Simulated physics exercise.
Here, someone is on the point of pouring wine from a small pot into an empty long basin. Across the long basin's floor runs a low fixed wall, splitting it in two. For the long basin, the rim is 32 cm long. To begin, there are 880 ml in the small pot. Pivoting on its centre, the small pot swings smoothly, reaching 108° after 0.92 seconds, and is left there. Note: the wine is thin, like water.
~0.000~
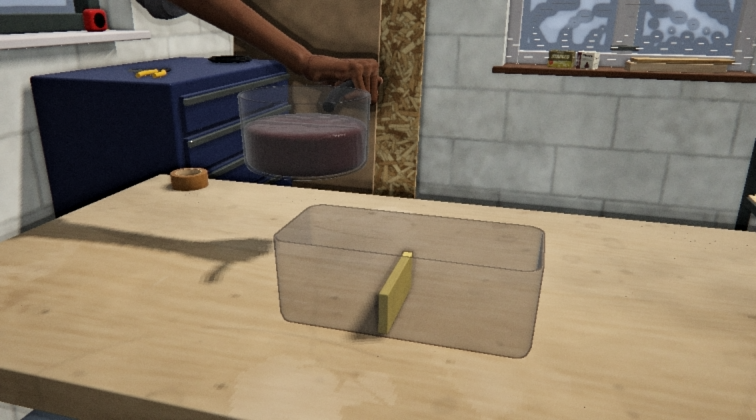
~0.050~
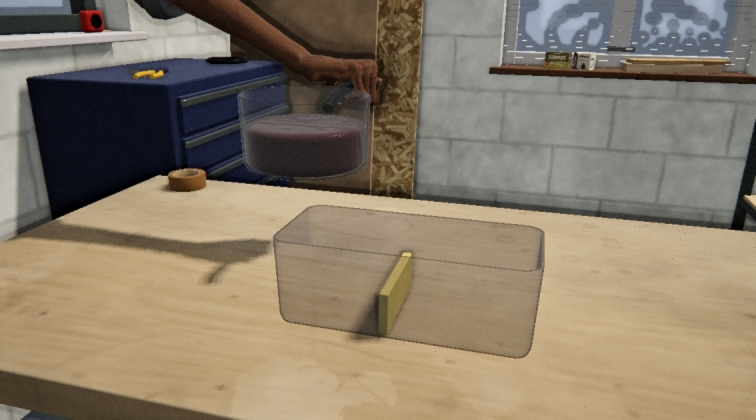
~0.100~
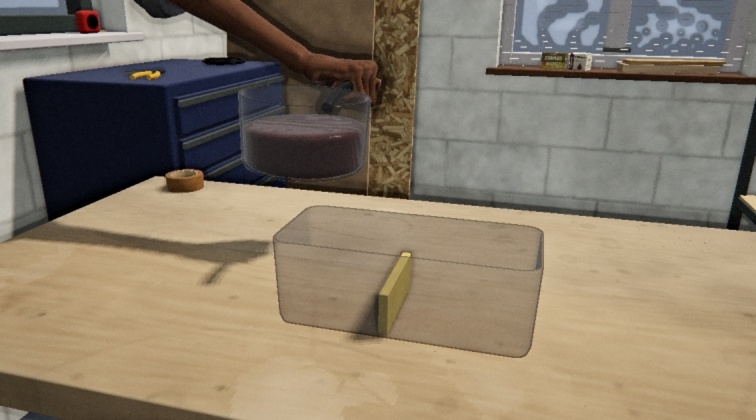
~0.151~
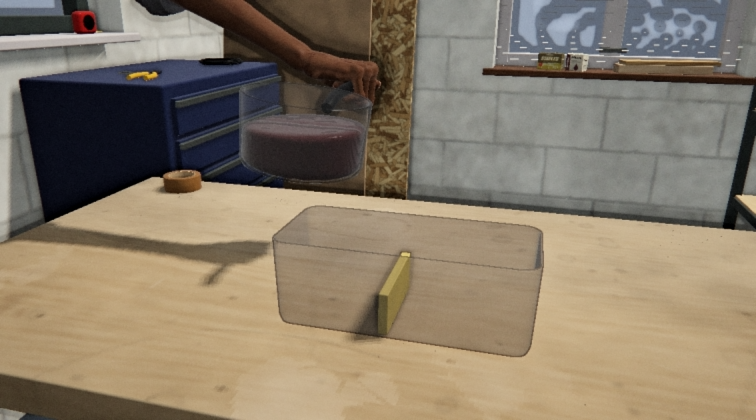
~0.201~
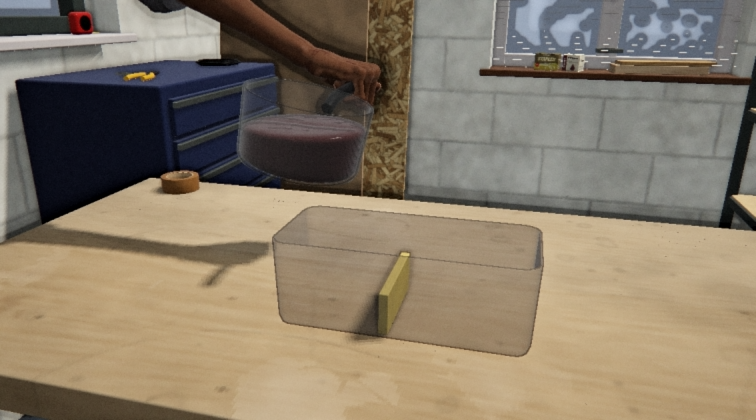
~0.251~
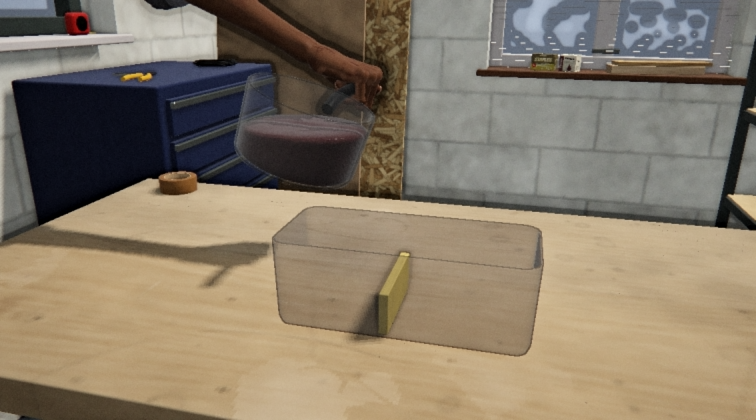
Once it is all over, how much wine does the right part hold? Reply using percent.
The right part holds about 47 per cent.
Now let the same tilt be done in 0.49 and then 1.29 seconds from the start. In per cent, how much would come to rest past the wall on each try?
Roughly 25 per cent the first time and 55 per cent the second.
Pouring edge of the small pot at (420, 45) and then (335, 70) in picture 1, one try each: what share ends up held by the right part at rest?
Around 95 per cent first, around 15 per cent next.
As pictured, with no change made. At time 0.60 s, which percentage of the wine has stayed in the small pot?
Roughly 58 percent.
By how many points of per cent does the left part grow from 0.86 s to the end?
Difference: Approx. 20 %.
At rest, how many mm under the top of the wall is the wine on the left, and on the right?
The left comes to roughly 28 mm and the right to roughly 36 mm.
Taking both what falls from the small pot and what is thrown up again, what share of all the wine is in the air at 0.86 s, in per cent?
Near 8 per cent, I'd say.
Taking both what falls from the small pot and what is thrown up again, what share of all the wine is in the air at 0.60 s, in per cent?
Some 32 per cent, I reckon.
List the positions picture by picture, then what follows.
In the first picture, it leans 0°; its right rim is at (366, 99); the wine meets the walls at (254, 120) and (365, 128); the long basin's rim runs from (293, 222) to (543, 250); the wall's top is at (397, 273).
In the second picture, it leans 1°; its right rim is at (366, 100); the wine meets the walls at (252, 121) and (365, 129).
In the third picture, it leans 3°; its right rim is at (367, 103); the wine meets the walls at (252, 120) and (365, 129).
In the fourth picture, it leans 7°; its right rim is at (369, 108); the wine meets the walls at (251, 121) and (365, 130).
In the fifth picture, it leans 12°; its right rim is at (370, 115); the wine meets the walls at (250, 121) and (365, 131).
In the sixth picture, it leans 19°; its right rim is at (371, 123); the wine meets the walls at (248, 121) and (367, 132).
Then, 0.60 s in, the tilt is 79° and 58 per cent is still to pour, 2 is left of the wall and 9 right of it.
Then, 0.86 s in, the tilt is 107° and 12 per cent is still to pour, 32 is left of the wall and 48 right of it.
Then, 1.13 s in, the tilt is 108° and 1 per cent is still to pour, 51 is left of the wall and 47 right of it.
Then, 1.42 s in, the tilt is 108° and 0 per cent is still to pour, 52 is left of the wall and 47 right of it.
Finally, 52 per cent lies left of the wall, 47 right of it and 1 outside.
